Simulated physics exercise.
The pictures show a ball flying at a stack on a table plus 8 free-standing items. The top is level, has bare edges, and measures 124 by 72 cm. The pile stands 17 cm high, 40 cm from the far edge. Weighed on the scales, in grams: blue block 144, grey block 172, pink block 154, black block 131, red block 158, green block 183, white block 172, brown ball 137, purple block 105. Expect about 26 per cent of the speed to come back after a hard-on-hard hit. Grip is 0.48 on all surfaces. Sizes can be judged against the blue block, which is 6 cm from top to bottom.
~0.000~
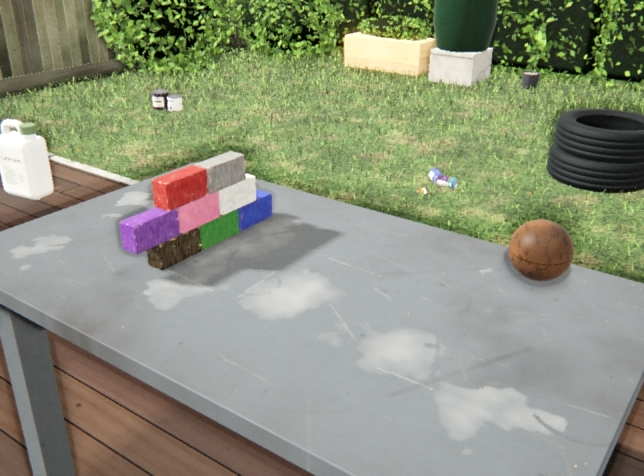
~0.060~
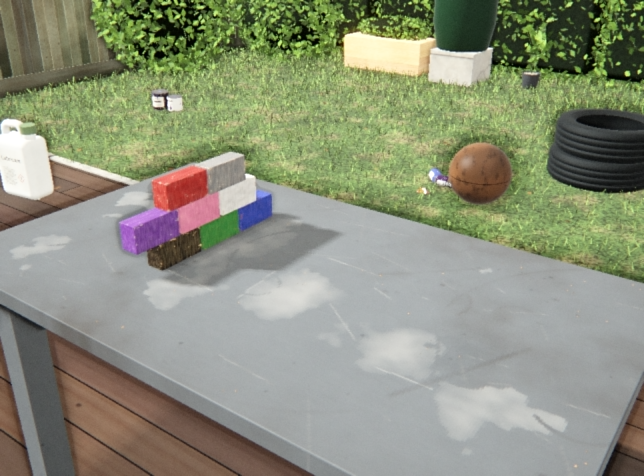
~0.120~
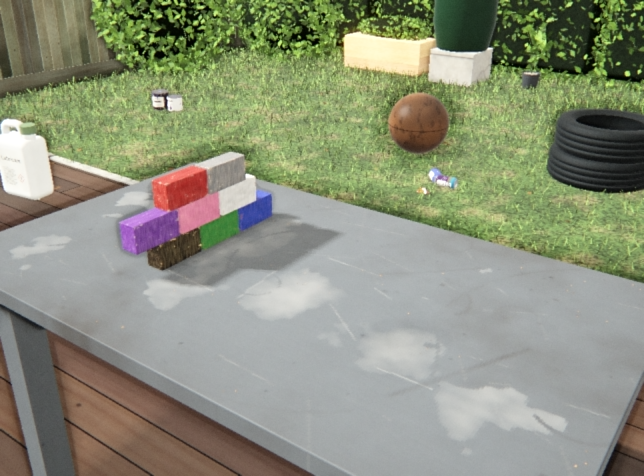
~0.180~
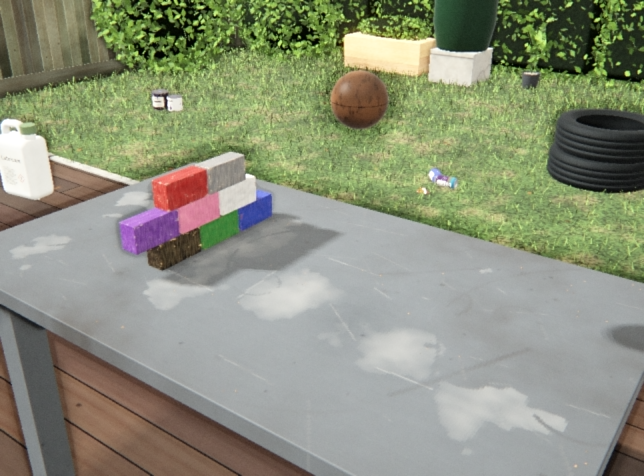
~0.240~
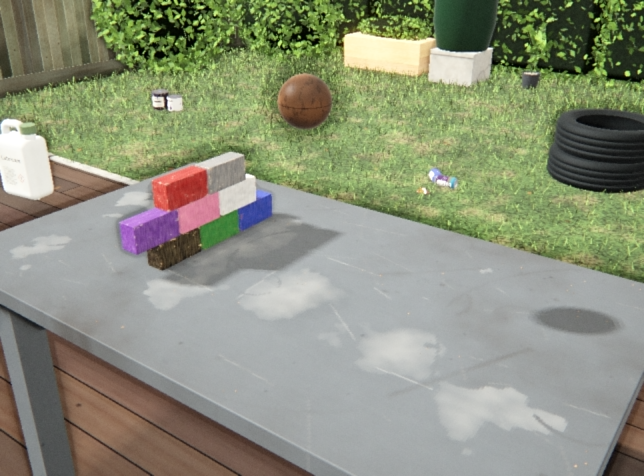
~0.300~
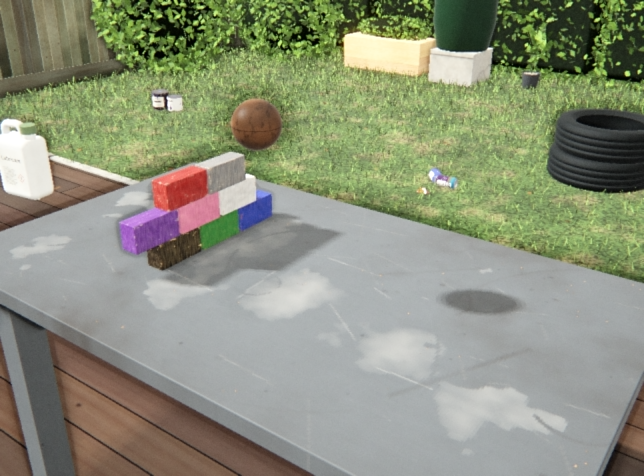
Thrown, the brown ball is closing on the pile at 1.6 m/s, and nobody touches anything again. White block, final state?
I expect it to stay erect.
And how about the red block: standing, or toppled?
The red block topples.
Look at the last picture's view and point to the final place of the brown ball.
Around pixel (202, 256).
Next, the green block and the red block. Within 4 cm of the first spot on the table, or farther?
Here the green block is left in place, and the red block moves off.
Around 0.40 s, brown ball near (192, 197).
Around 0.50 s, brown ball near (197, 248); red block at 16° to upright; purple block at 11° to upright; pink block at 7° to upright.
Around 0.70 s, brown ball near (201, 255); red block on its side; purple block at 7° to upright.
Finally (1.3 s), on their side or leaning hard on the table, red block; the other 7 still in place (within 4 cm). Final places as that camera would see them, white block near (233, 194).
